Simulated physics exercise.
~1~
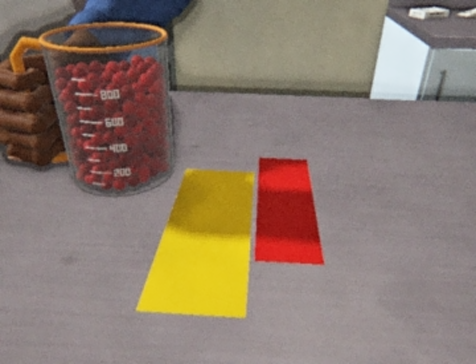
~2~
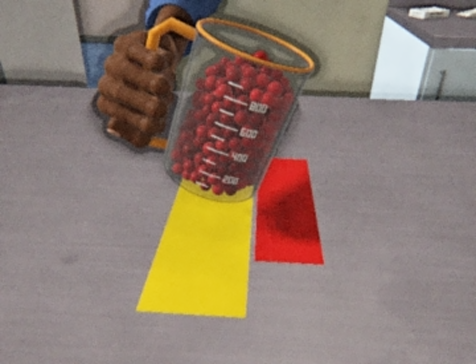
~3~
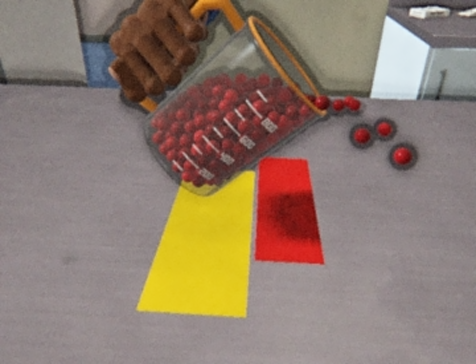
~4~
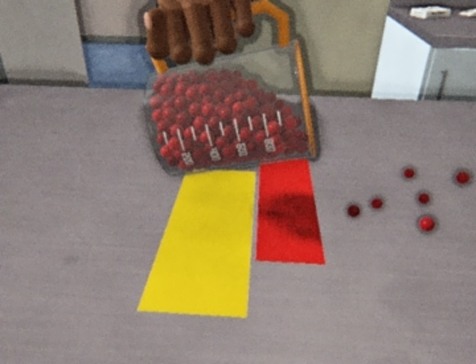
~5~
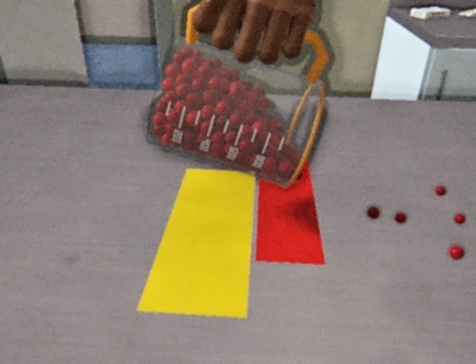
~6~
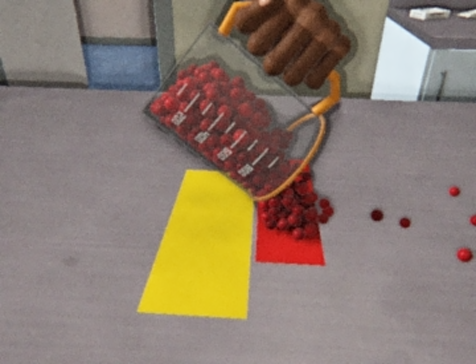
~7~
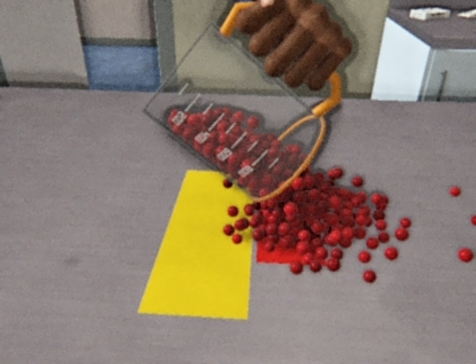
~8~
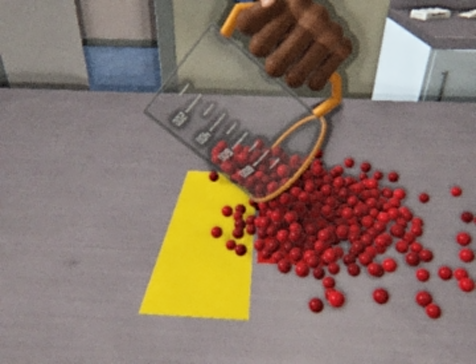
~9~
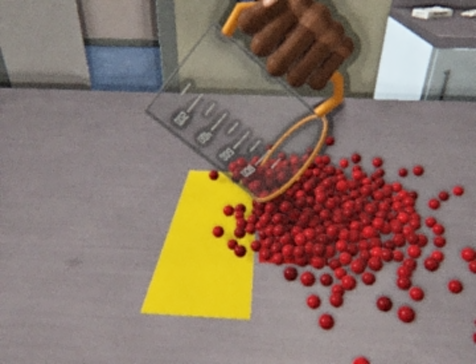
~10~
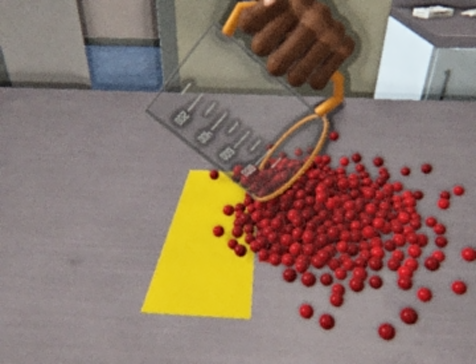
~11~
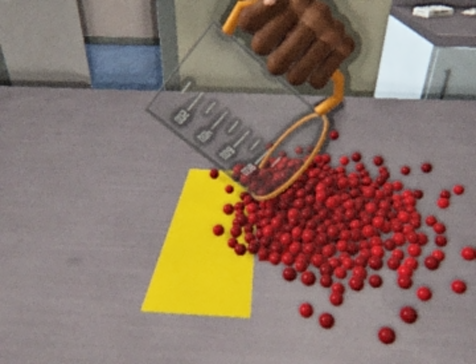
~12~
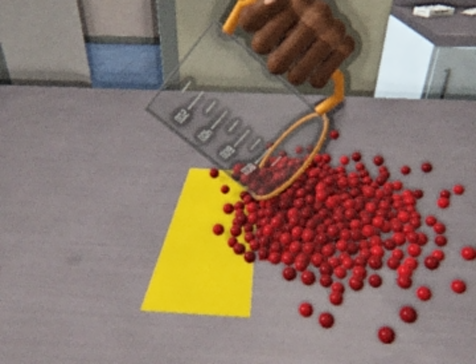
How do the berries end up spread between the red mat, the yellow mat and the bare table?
Large shares of the berries end up on the red mat and on the bare table around it, while only a small share rests on the yellow mat.
